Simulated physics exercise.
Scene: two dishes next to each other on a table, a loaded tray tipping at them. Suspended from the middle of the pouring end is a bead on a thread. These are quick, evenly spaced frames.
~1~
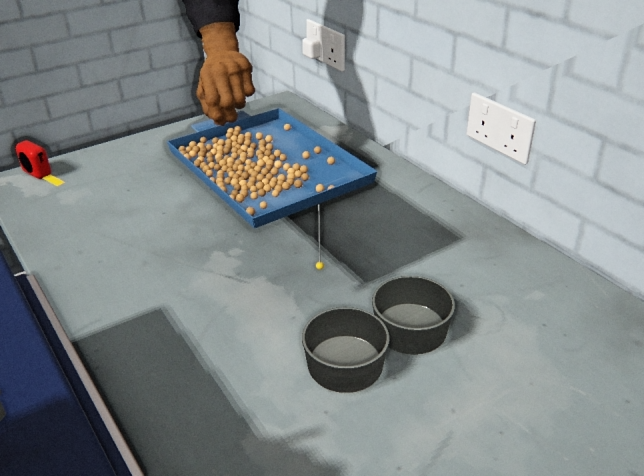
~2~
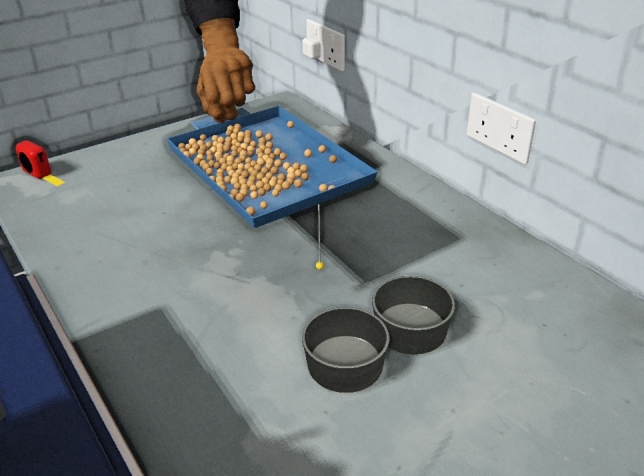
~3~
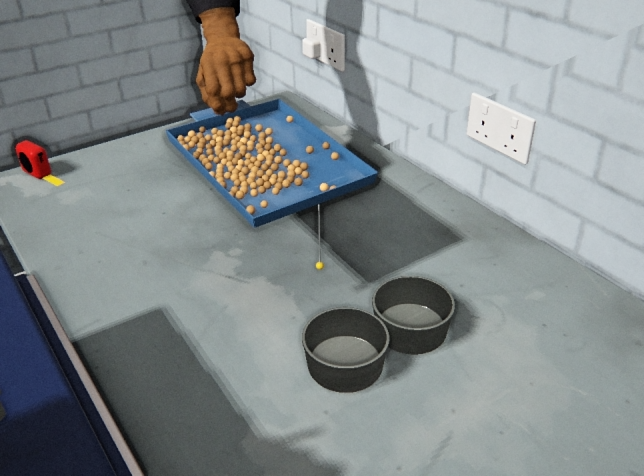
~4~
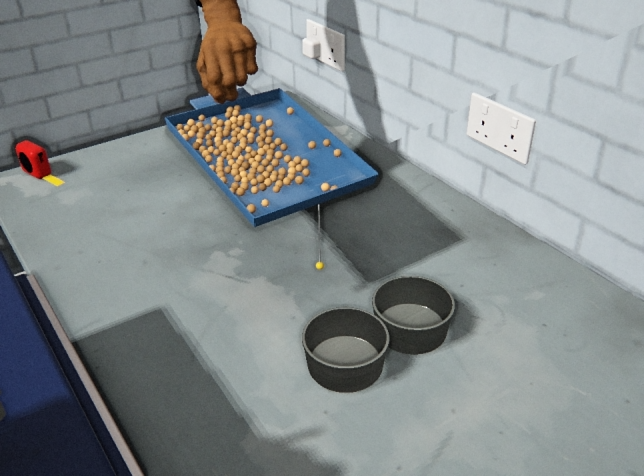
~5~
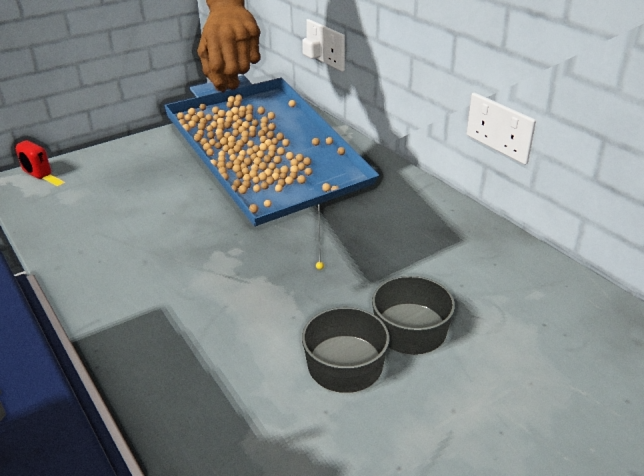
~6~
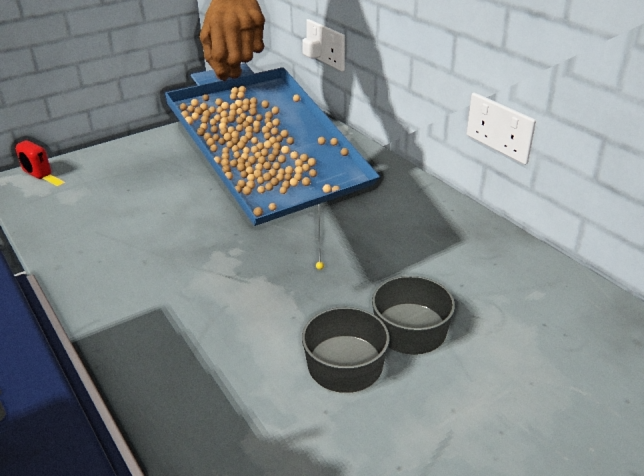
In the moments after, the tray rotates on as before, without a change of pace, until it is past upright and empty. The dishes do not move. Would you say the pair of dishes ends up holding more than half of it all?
I would say no, less than half.
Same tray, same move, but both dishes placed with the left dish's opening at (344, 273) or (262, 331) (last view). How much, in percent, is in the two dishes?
Approximately 50 percent, followed by approximately 50 percent.
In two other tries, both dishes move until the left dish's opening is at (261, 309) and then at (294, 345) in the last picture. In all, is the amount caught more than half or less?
For the two places in order: A minority share, a minority share.
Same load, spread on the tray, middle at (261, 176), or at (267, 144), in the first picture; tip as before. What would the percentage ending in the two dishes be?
The first start yields 10 per cent, the second 10 per cent.
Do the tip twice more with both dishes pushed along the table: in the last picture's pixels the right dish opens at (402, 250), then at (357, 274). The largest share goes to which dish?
The first time it is the dish to the left, and the second time it is the dish to the right.
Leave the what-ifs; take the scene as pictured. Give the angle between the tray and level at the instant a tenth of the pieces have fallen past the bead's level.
The angle is roughly 65° at that point.
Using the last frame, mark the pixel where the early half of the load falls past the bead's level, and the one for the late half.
(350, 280) for the early half, (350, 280) for the late half.
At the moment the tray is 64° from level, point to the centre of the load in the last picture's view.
Near the pixel (318, 190).
Just after the last frame, tray tipped steeply; the larger part on the tray; just a few in the left dish; just a few in the right dish; about a tenth outside both; about a tenth in the air.
A moment on, tray tipped past a quarter turn; about a tenth on the tray; just a few in the left dish; just a few in the right dish; roughly two thirds outside both; roughly a quarter in the air.
Further on, tray tipped past a quarter turn; about a tenth in the left dish; just a few in the right dish; almost all outside both.
When it is over, tray tipped past a quarter turn; about a tenth in the left dish; just a few in the right dish; almost all outside both.
